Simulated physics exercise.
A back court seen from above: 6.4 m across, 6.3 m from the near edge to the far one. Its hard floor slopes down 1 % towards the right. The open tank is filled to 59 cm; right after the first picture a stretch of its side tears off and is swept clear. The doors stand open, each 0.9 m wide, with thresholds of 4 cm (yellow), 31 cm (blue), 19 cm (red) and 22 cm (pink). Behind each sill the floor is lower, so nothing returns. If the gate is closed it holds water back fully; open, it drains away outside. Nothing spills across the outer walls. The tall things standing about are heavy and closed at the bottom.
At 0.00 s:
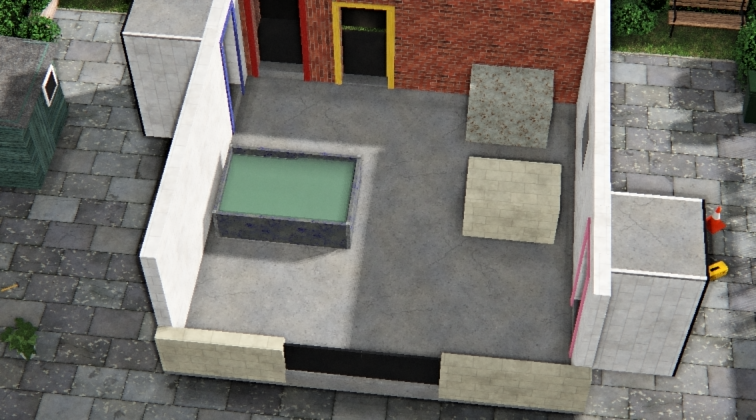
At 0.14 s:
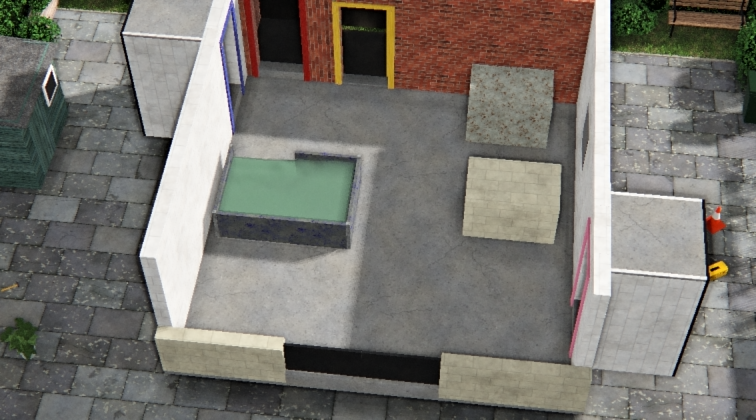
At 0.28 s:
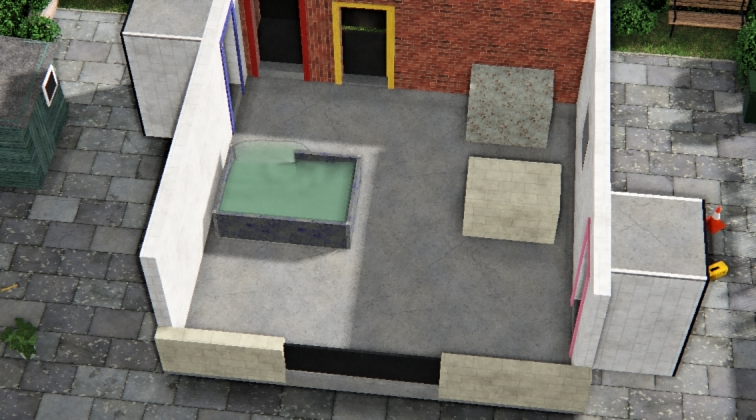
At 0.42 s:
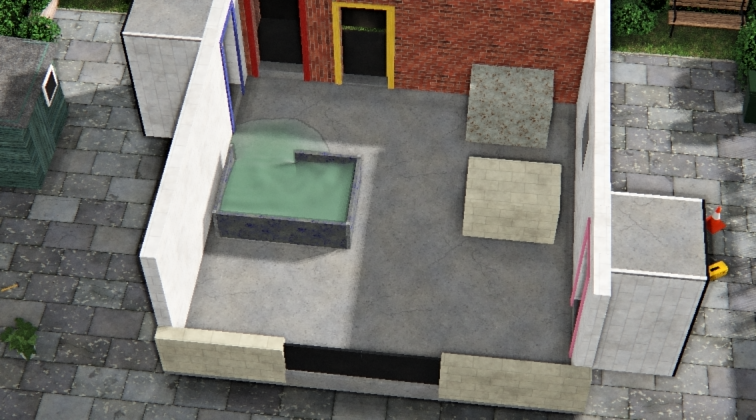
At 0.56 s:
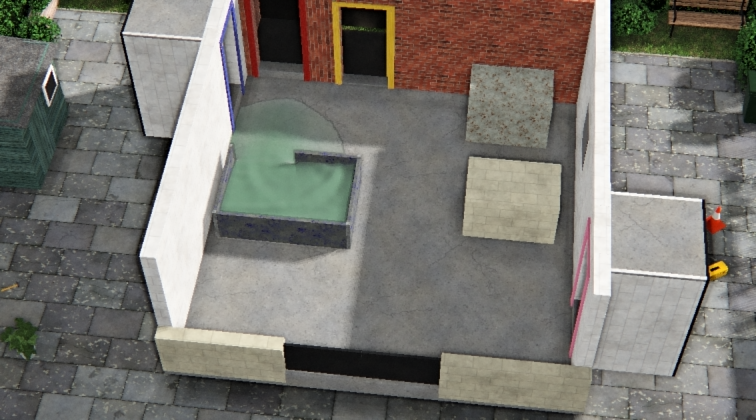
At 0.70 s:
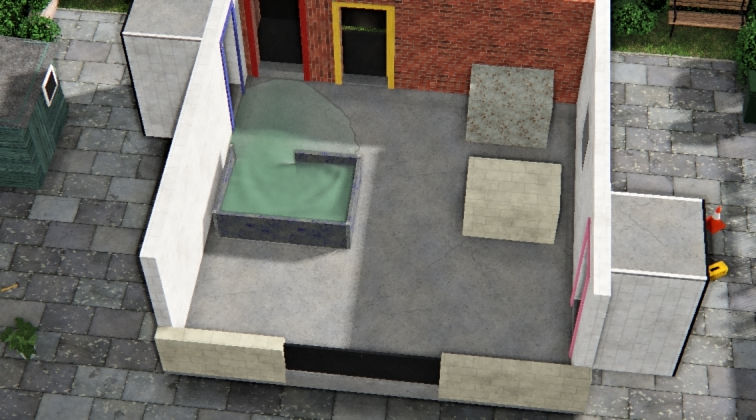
A walled yard with a brick back wall held a tank of green water; part of its far side vanished, and water poured out, spreading across the grey floor towards the red and yellow doorways.
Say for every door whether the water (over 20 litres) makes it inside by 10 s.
Door by door: At the yellow door it goes over the limit; at the blue door it keeps below the limit; at the red door it passes the limit; at the pink door it does not reach the limit.
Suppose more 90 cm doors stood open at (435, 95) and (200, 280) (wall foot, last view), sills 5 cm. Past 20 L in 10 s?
In turn: Above, under.
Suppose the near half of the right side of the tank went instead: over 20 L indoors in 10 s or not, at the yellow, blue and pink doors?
Then: Yellow under, blue below, pink not over.
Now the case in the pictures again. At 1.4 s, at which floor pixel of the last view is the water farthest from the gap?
Near (385, 93).
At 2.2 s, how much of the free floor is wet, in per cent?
About 20 per cent.
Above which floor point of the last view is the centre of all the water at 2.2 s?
Around (289, 163).
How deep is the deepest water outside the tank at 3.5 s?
Roughly 24 cm.
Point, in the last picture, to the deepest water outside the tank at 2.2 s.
Near (265, 83).
After 1.4 s water covers 15 % of the floor and is deepest (46 cm) near (256, 82); yellow door 11 cm at the sill, 3 L in, blue door 21 cm at the sill, 0 L in, red door 37 cm at the sill, 24 L in, pink door not reached.
After 2.2 s water covers 20 % of the floor and is deepest (36 cm) near (265, 83); yellow door 12 cm at the sill, 26 L in, blue door 17 cm at the sill, 0 L in, red door 37 cm at the sill, 109 L in, pink door not reached.
After 3.5 s water covers 30 % of the floor and is deepest (24 cm) near (274, 84); yellow door 11 cm at the sill, 58 L in, blue door 20 cm at the sill, 0 L in, red door 25 cm at the sill, 180 L in, pink door not reached.
After 6.0 s water covers 50 % of the floor and is deepest (18 cm) near (572, 110); yellow door 7 cm at the sill, 96 L in, blue door 12 cm at the sill, 0 L in, red door 12 cm at the sill, 191 L in, pink door not reached.
After 10.0 s water covers 80 % of the floor and is deepest (13 cm) near (572, 110); yellow door 5 cm at the sill, 119 L in, blue door 5 cm at the sill, 0 L in, red door 5 cm at the sill, 191 L in, pink door 3 cm at the sill, 0 L in.
